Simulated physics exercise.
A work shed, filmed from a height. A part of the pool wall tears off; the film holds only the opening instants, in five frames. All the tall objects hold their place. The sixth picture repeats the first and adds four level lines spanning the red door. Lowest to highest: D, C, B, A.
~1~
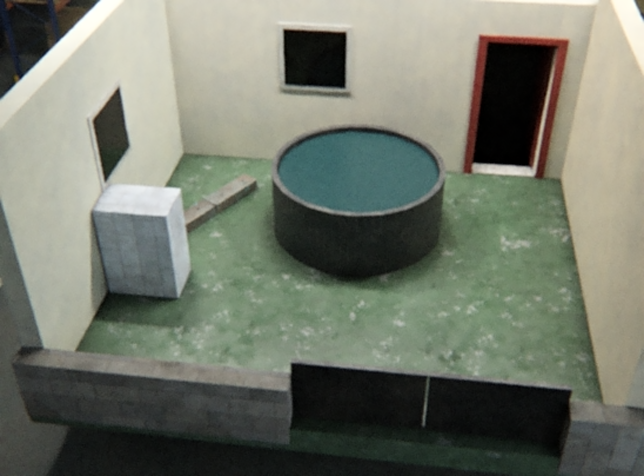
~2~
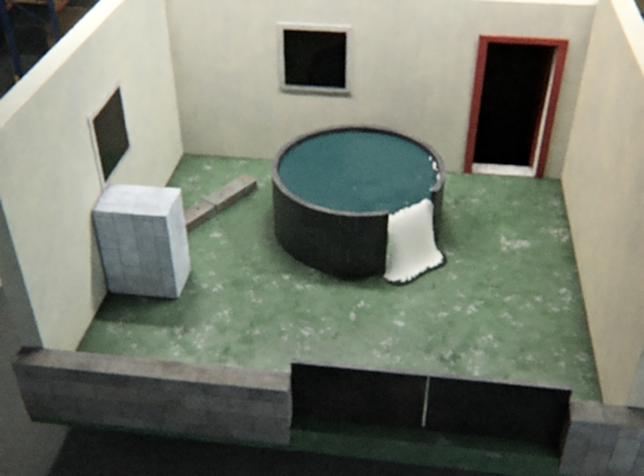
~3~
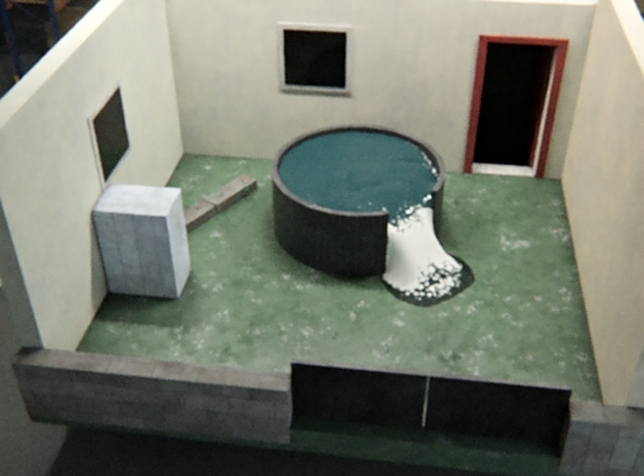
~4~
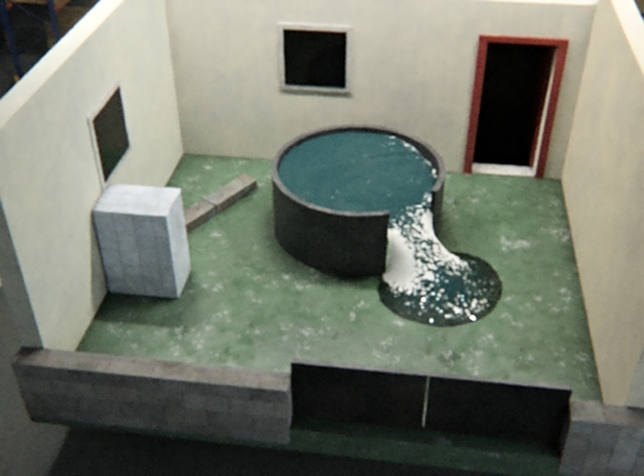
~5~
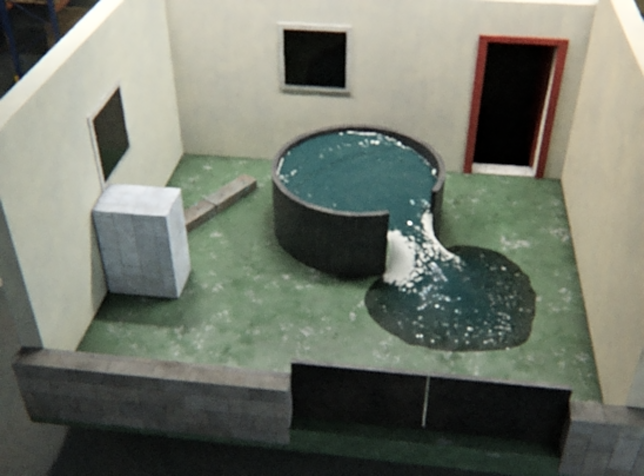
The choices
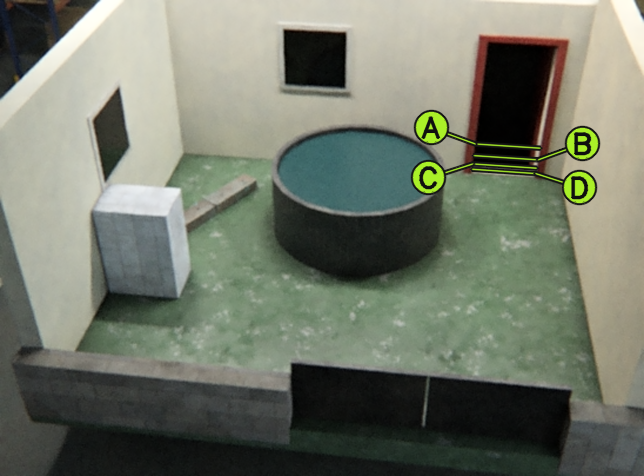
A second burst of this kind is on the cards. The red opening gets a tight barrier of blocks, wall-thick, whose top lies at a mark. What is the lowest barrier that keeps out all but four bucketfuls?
The answer is height C.
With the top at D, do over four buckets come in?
Yes.
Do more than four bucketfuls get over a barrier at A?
No, not at all.
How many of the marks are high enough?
Three.
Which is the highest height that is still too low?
D it is.
On the marked copy, A at (507, 146); B at (505, 157); C at (504, 166); D at (503, 171); from the bottom up D, C, B, A.
With A, nothing gets over.
With B, nothing gets over.
With C, a splash gets over, under a bucket.
With D, about 11 bucketfuls get in.
